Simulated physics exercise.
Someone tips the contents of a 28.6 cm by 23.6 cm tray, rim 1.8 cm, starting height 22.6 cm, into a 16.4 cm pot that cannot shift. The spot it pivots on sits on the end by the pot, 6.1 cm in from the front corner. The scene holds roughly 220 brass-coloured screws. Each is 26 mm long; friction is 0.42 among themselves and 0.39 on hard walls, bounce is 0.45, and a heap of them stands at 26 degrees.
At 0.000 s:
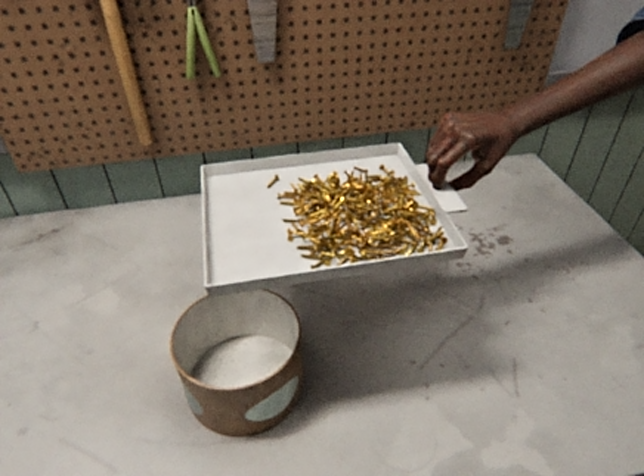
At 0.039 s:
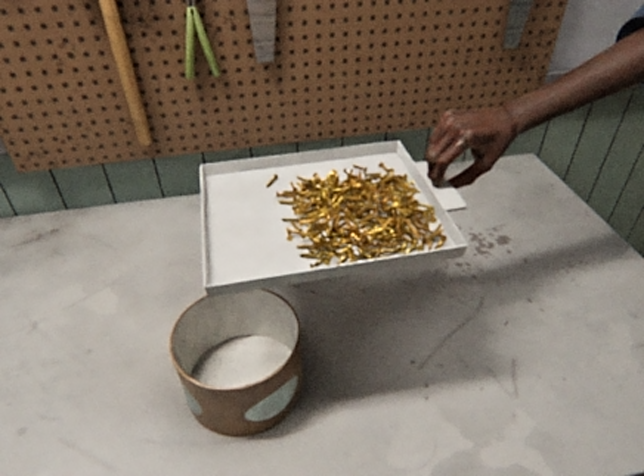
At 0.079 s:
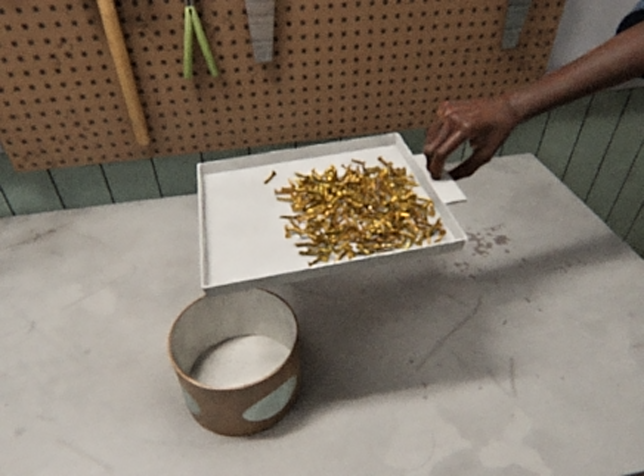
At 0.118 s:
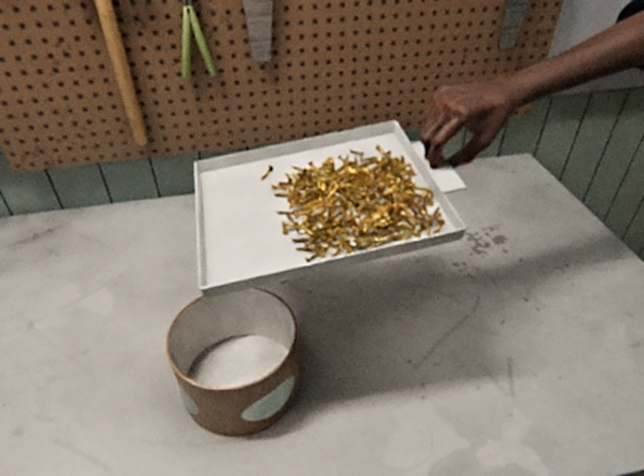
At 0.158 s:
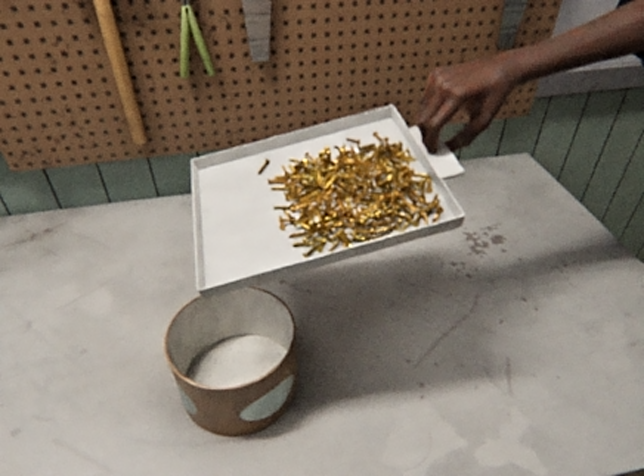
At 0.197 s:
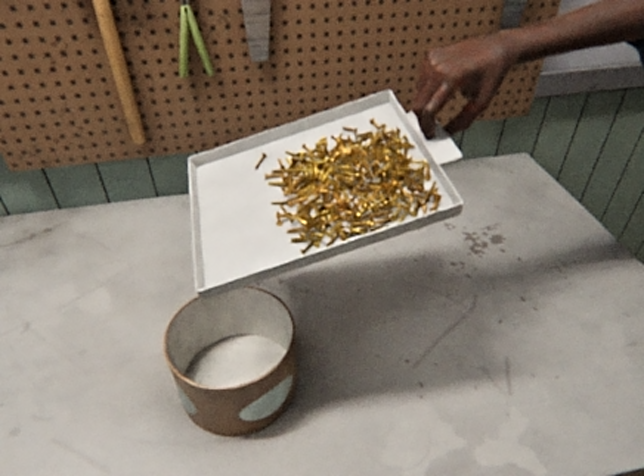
In a workshop, a grey worktop stands before a brown pegboard hung with tools and green panelling, seen from slightly above by a still camera. A hand at the right grips the tab of a white tray holding a heap of brass-coloured screws, above and behind a brown pot with pale patches. The hand raises the tray's right end, slanting it down toward the left, while the heap stays bunched together.
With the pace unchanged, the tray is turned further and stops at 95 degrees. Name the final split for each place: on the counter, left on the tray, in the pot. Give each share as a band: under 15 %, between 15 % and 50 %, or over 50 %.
Counter: The dominant fraction, left on the tray: A small fraction, pot: A middling fraction.
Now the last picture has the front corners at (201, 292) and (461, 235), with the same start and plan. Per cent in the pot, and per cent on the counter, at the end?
Pot 65 % / counter 35 %.
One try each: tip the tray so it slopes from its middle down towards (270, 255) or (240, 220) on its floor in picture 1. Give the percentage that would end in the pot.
Roughly 40 per cent on the first try and 15 per cent on the second.
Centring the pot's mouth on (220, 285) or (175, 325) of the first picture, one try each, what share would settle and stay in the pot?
Roughly 10 and 60 percent.
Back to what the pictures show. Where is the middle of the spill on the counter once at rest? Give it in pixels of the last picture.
Centre of spill: Around pixel (116, 431).
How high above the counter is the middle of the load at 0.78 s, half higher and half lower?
The halfway line is at about 20 cm.
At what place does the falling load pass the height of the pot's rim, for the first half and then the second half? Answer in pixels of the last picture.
At about (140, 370), then at (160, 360).
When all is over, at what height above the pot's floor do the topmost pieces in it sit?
1.5 cm.
After 0.55 s, tilt 54 degrees; the tray holds 100 %, the pot 0 %.
After 0.78 s, tilt 79 degrees; the tray holds 40 %, the pot 0 %.
After 1.13 s, tilt 95 degrees; the tray holds 0 %, the pot 20 %.
At rest (2.1 s), counter 75 %, tray 0 %, pot 25 %.
